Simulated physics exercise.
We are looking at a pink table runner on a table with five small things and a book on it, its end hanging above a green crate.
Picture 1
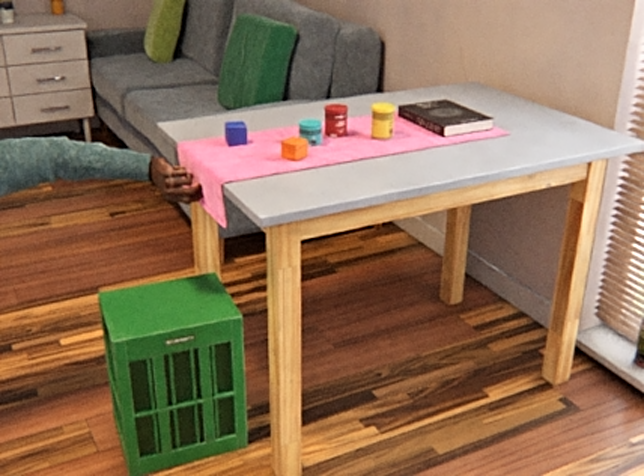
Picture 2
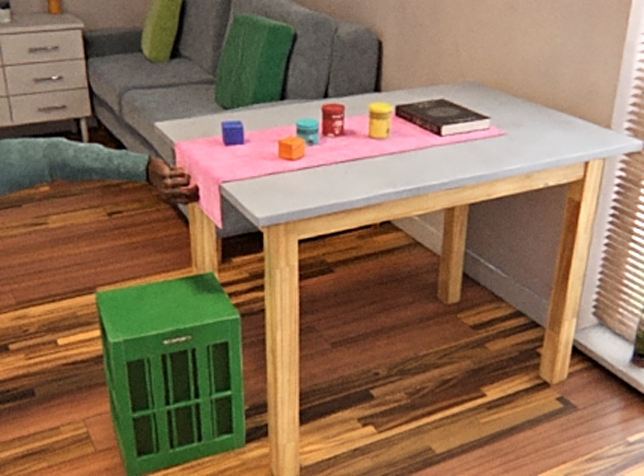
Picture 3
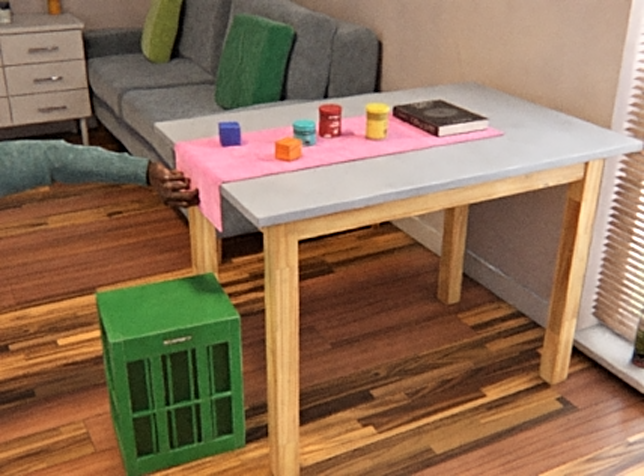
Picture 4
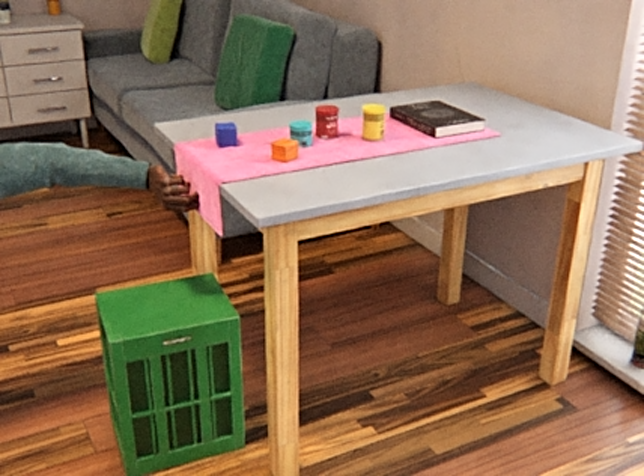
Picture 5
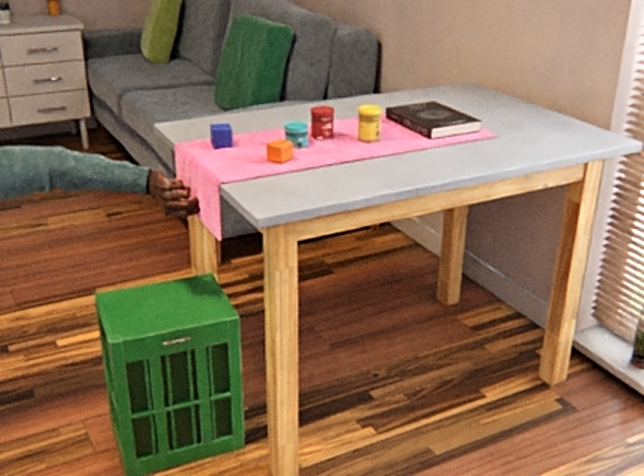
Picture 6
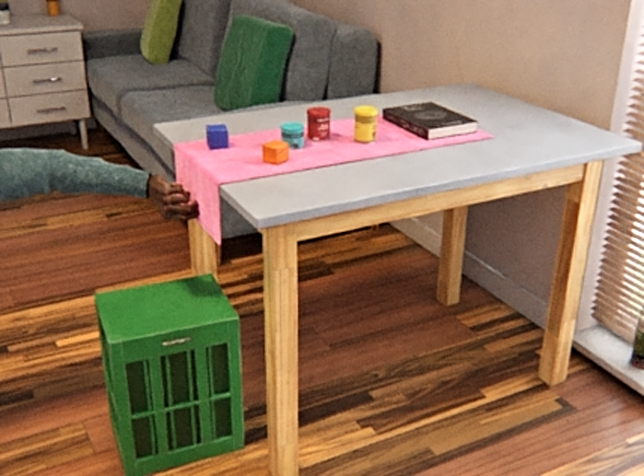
In a living room, a hand at the left edge of a gray table slowly drew a pink runner a short way left, and the colorful cubes, small containers and dark book shifted along with it.
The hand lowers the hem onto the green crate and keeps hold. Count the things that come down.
The table loses two.
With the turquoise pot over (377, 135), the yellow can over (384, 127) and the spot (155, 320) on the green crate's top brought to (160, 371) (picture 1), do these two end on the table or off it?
The turquoise pot stays on; the yellow can stays on.
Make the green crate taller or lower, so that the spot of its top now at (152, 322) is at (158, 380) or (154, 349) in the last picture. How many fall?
The count: 4 and 3.
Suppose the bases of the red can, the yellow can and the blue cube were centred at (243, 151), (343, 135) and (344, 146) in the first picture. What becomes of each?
The red can tumbles off, the yellow can survives, the blue cube does not fall.
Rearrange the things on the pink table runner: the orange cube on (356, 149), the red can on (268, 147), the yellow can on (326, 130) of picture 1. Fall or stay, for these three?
The orange cube remains up; the red can tumbles off; the yellow can holds on.
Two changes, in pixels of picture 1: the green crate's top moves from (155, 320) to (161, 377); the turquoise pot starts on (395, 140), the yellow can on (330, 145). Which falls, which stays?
The turquoise pot does not fall; the yellow can falls.
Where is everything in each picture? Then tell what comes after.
In the first picture, hem (225, 228); blue cube (236, 124); orange cube (294, 140); turquoise pot (310, 122); red can (336, 107); yellow can (383, 106); top of the crate (155, 320).
In the second picture, hem (222, 229); blue cube (233, 124).
In the third picture, hem (222, 232); orange cube (288, 141).
In the fourth picture, hem (222, 236); turquoise pot (301, 124); top of the crate (152, 321).
In the fifth picture, hem (221, 242); red can (322, 109).
In the sixth picture, hem (220, 246); blue cube (217, 127); orange cube (275, 144); turquoise pot (292, 125); red can (319, 110); yellow can (366, 109).
Early on, hem near (199, 245); all still up.
Midway, hem near (200, 282); blue cube gone.
Near the end, hem on the crate; blue cube and orange cube gone.
Finally, hem on the crate; blue cube and orange cube gone. The count of fallen things is two.
